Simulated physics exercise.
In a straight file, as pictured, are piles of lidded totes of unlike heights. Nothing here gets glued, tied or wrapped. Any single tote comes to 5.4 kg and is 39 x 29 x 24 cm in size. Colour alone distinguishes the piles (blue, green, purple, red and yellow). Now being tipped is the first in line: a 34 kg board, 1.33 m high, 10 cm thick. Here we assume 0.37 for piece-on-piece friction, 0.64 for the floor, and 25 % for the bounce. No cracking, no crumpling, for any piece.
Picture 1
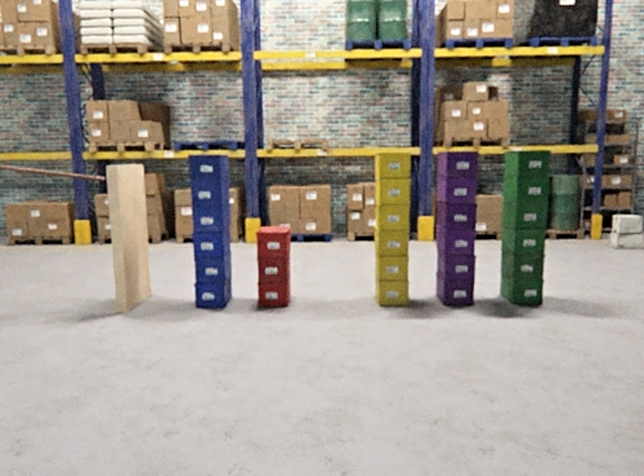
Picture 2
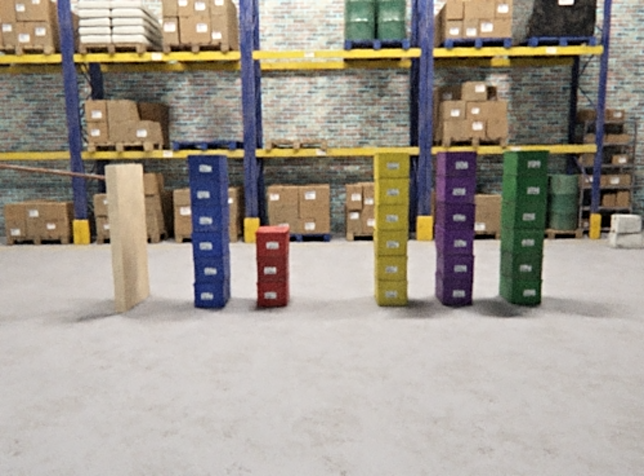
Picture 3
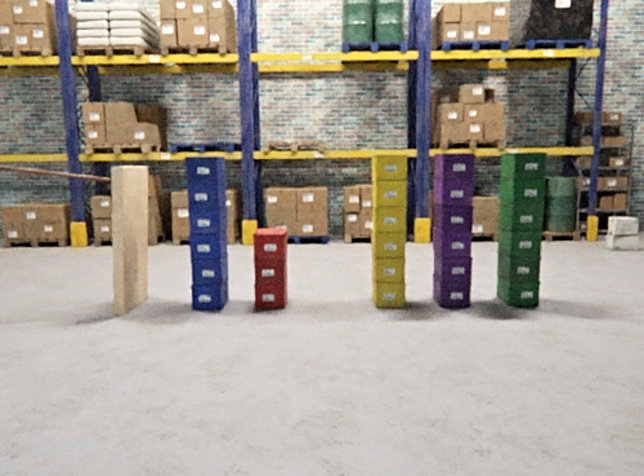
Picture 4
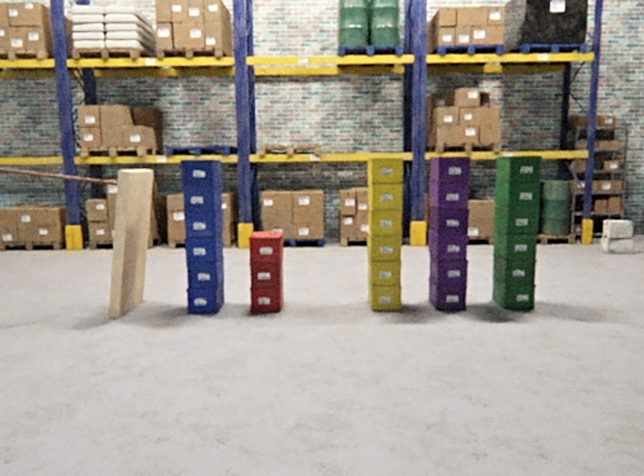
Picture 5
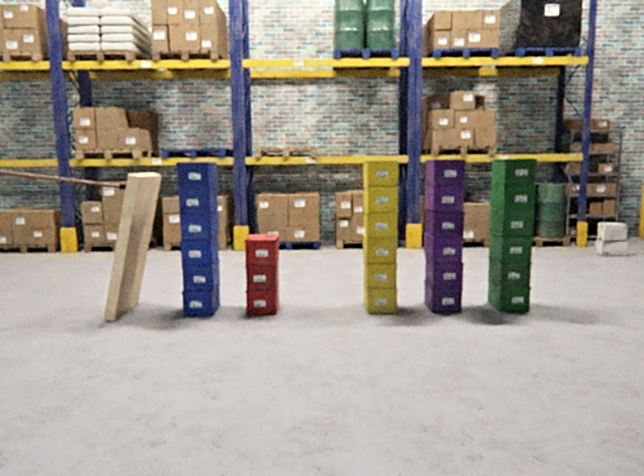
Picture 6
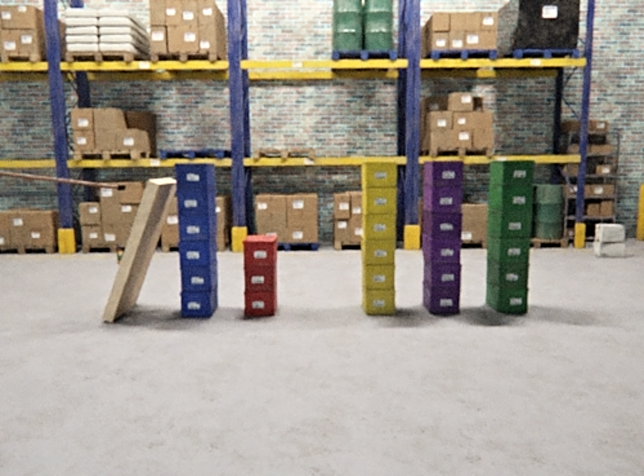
In a warehouse, a thin pole pushed the top of an upright wooden board on the left, and the board leaned rightward toward the blue stack while all five coloured stacks stood still.
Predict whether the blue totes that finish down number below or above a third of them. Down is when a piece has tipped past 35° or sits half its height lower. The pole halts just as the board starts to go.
Above a third.
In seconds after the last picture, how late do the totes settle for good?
Close to 2.5 seconds, I'd say.
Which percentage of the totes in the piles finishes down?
Near enough 25 per cent of them, I reckon.
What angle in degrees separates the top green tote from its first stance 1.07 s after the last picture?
Roughly 0 degrees.
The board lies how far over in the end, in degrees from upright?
About 65° from upright.
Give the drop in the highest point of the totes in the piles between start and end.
0 cm.
Then, 0.65 s after the last picture, board 48° from upright; 1 of the 6 blue totes down (1 of 27 in all colours); top blue tote leaning 30°, 12 cm lower; top red tote shifted 59 mm.
Then, 1.07 s after the last picture, board 63° from upright; 5 of the 6 blue totes down (6 of 27 in all colours); top blue tote leaning 6°, 67 cm lower; top red tote leaning 43°, 20 cm lower.
At rest, board 65° from upright; 5 of the 6 blue totes down (7 of 27 in all colours); top blue tote leaning 53°, 83 cm lower; top red tote on its side. That is 83 per cent. As the last picture would show them, middles, top blue tote near (357, 261), top red tote near (352, 298).
